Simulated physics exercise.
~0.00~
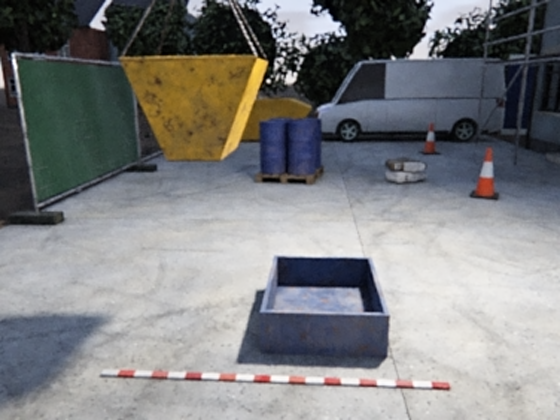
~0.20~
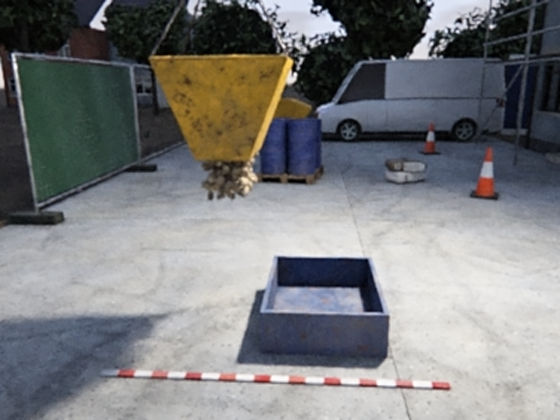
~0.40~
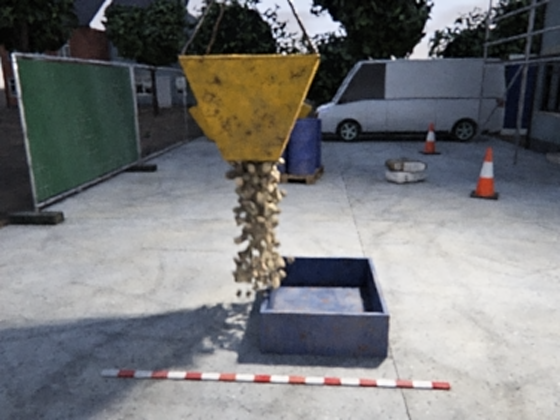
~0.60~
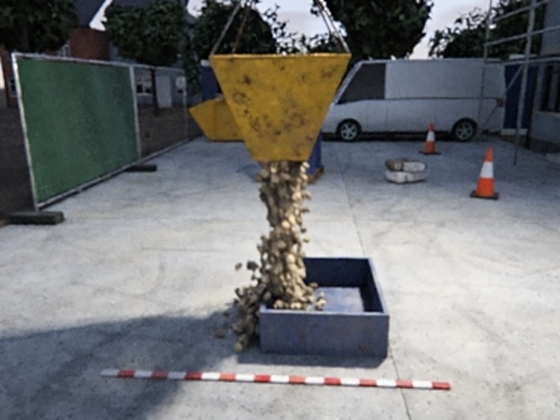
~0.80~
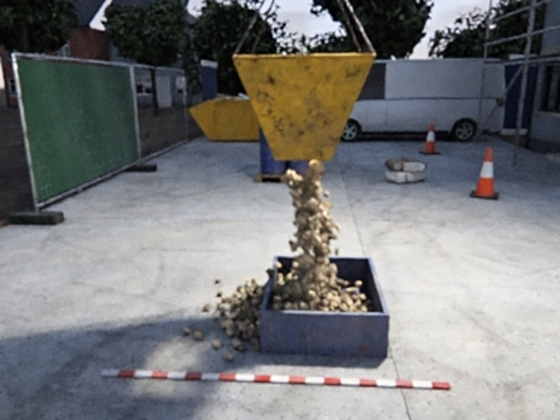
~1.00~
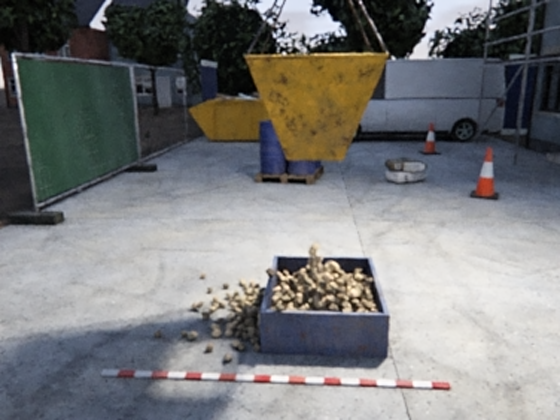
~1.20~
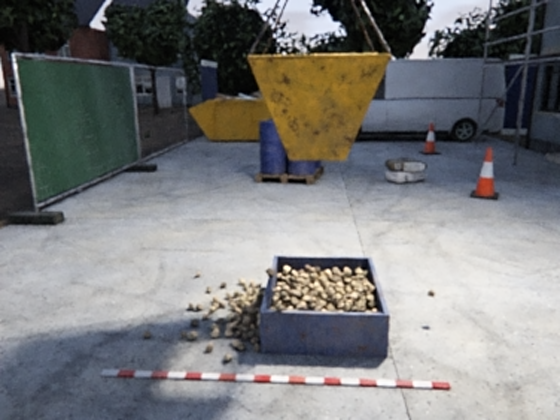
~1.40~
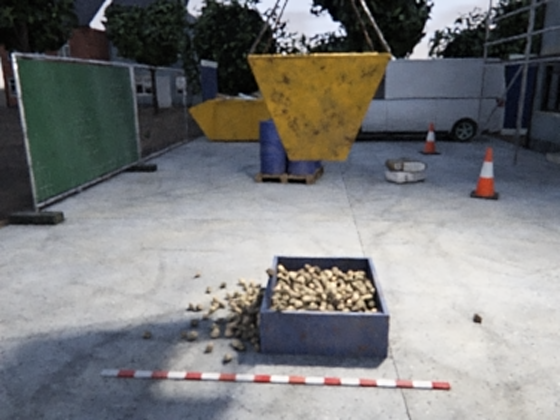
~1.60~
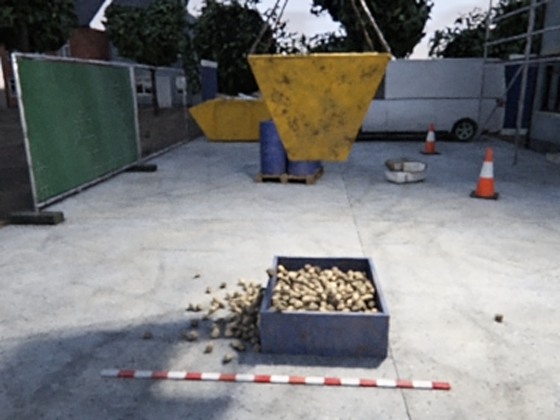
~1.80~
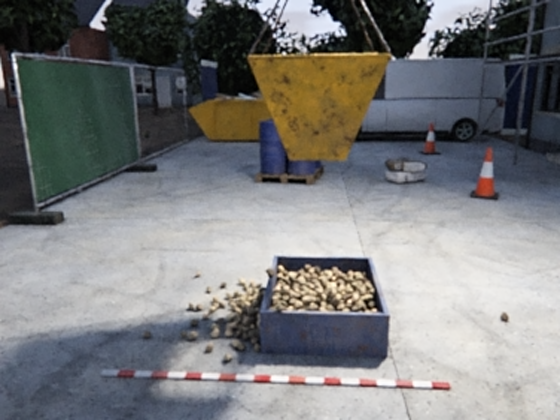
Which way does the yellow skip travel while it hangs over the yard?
The yellow skip travels to the right before it comes to hang still.
